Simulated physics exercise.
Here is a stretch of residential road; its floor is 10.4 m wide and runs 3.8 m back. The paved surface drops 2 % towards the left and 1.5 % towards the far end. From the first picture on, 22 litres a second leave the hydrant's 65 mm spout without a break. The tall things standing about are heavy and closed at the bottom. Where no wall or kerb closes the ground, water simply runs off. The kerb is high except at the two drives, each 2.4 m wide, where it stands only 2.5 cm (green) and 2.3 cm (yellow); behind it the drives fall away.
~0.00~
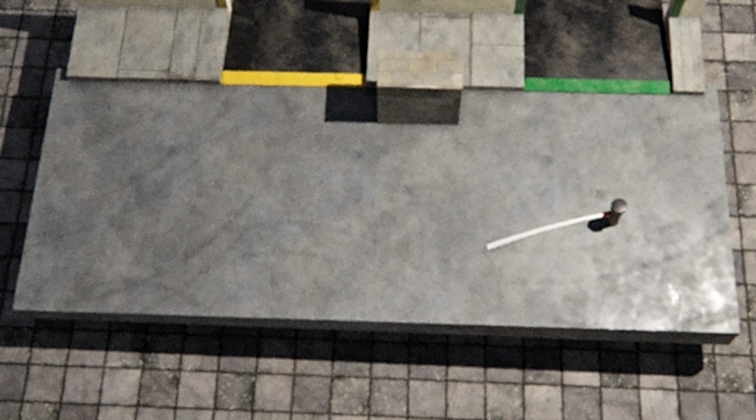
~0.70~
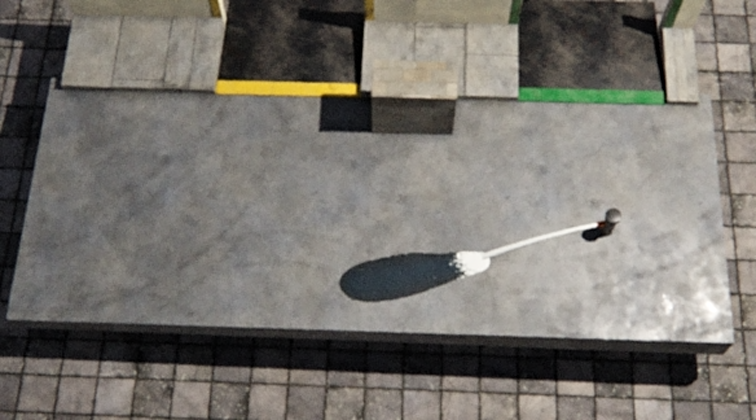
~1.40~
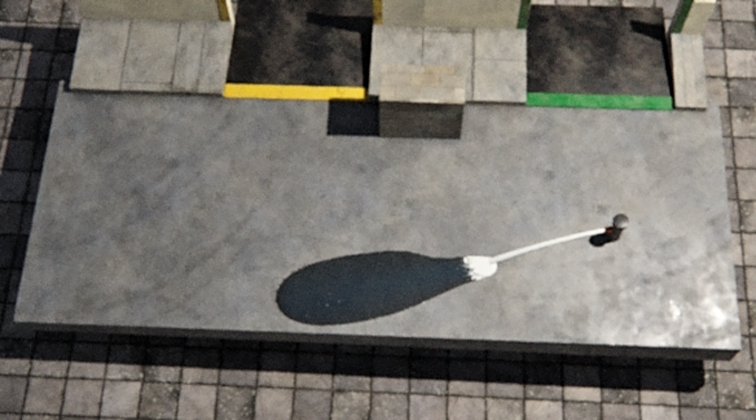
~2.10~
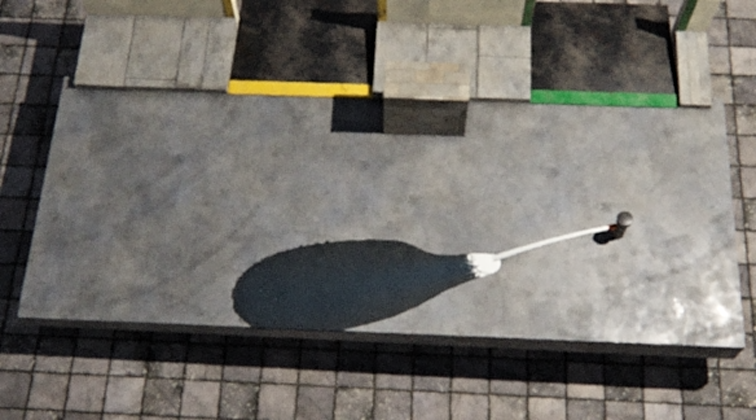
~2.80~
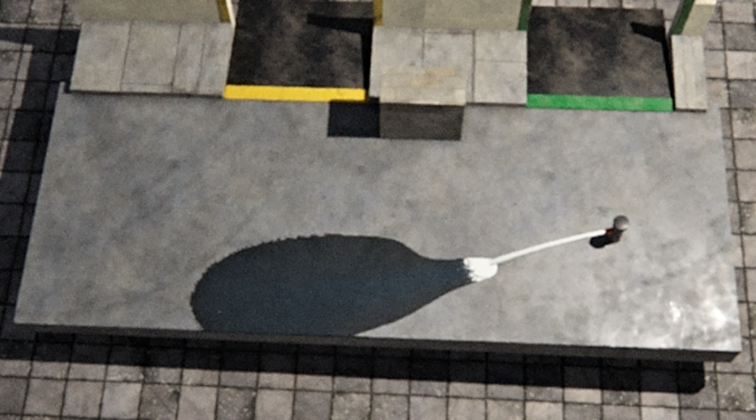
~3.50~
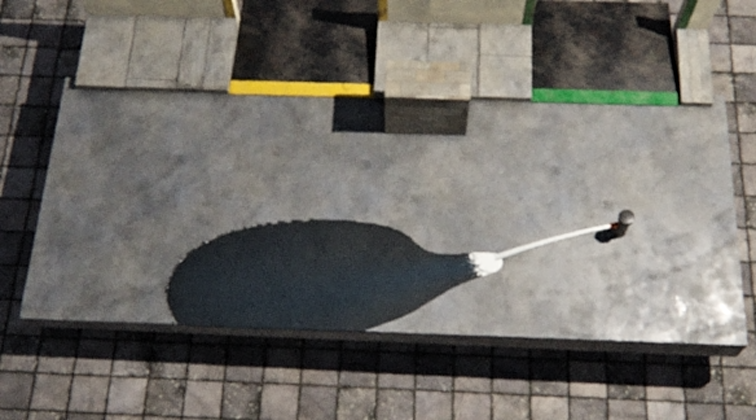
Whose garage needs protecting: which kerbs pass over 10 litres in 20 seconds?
The water let in: At the green driveway it stays under the limit; at the yellow driveway it keeps below the limit.
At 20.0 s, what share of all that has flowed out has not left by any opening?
Some 42 per cent remains.
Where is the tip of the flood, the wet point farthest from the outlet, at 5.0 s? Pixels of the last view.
At about (122, 295).
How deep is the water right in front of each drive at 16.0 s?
In cm: Green 0.0, yellow 0.0.
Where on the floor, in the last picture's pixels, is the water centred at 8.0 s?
At about (243, 254).
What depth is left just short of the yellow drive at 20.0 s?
Some 0.2 cm.
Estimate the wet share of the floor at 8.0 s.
Near 30 per cent is wet.
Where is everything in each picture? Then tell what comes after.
The jet has just started at (591, 218); the ground is still dry, in the first picture.
From the spout at (585, 228) the water has spread over 1.1 m2; its tip is at (343, 285), and it is 1.4 cm deep on average, in the second picture.
The jet leaves at (592, 233); the sheet reaches (281, 305), 5.1 m away, and wets 2.4 m2, in the third picture.
From the spout at (596, 231) the water has spread over 3.7 m2; its tip is at (236, 307), and it is 1.2 cm deep on average, in the fourth picture.
From the spout at (593, 235) the water has spread over 4.8 m2; its tip is at (195, 299), and it is 1.1 cm deep on average, in the fifth picture.
The jet leaves at (598, 229); the sheet reaches (172, 305), 6.8 m away, and wets 5.9 m2, in the sixth picture.
After 5.0 s water covers 20 % of the floor and is deepest (3 cm) near (490, 264); green driveway not reached, yellow driveway not reached.
After 8.0 s water covers 30 % of the floor and is deepest (3 cm) near (490, 264); green driveway not reached, yellow driveway not reached.
After 12.0 s water covers 35 % of the floor and is deepest (3 cm) near (490, 264); green driveway not reached, yellow driveway not reached.
After 16.0 s water covers 40 % of the floor and is deepest (3 cm) near (490, 264); green driveway not reached, yellow driveway not reached.
After 20.0 s water covers 40 % of the floor and is deepest (3 cm) near (78, 90); green driveway not reached, yellow driveway not reached.
